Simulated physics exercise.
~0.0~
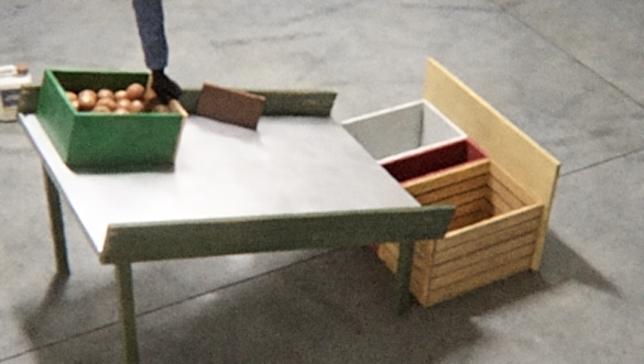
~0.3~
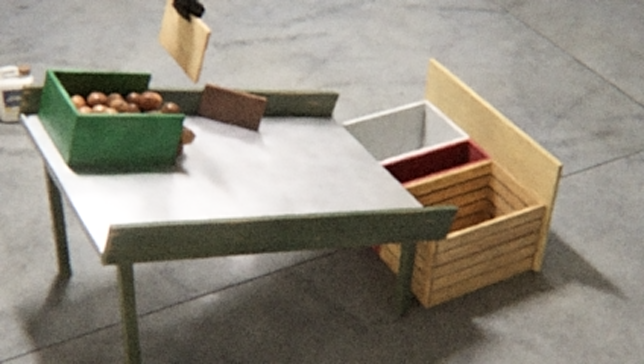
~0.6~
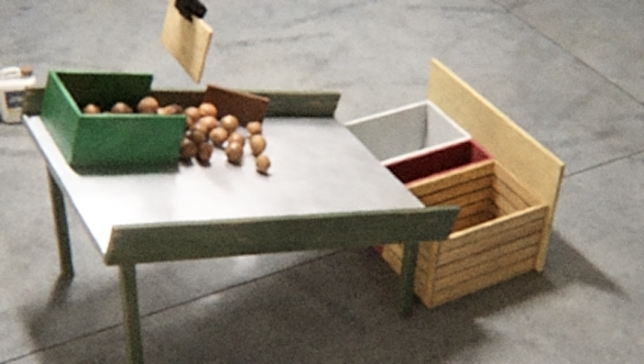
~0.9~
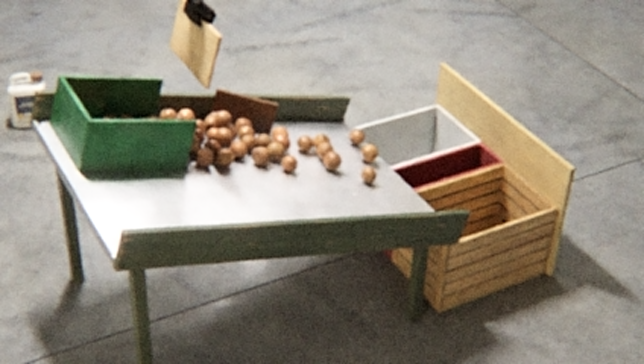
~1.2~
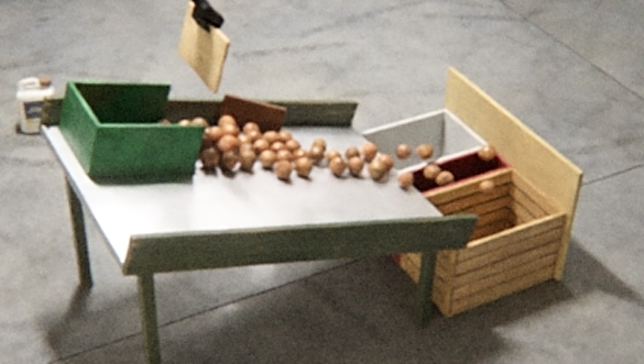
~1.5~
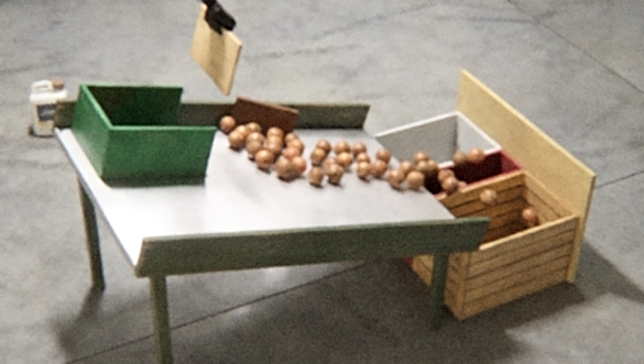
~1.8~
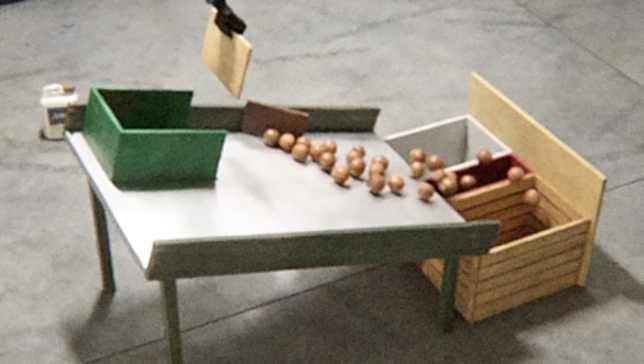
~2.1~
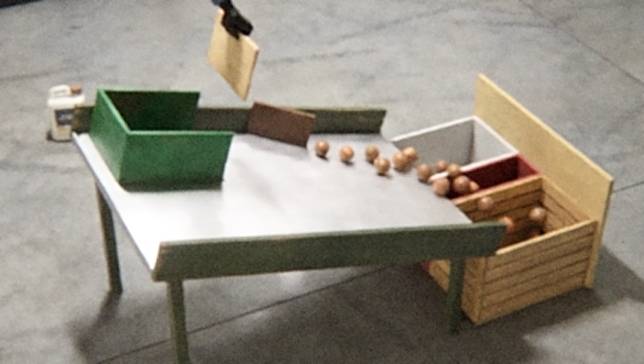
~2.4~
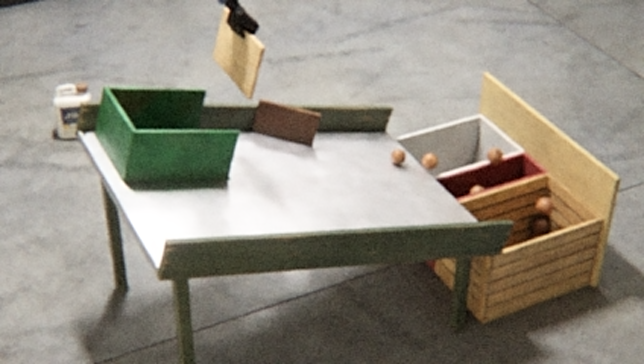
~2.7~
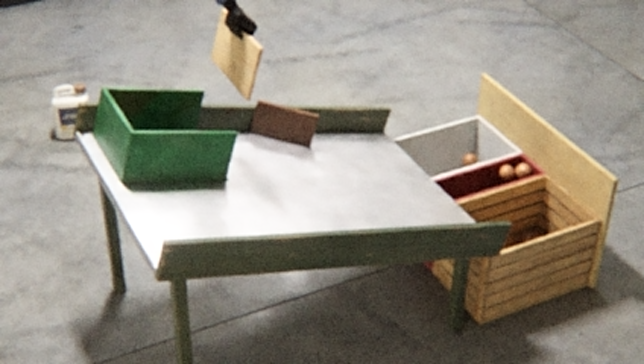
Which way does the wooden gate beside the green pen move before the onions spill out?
The gate moves up, lifted clear of the table by the arm.
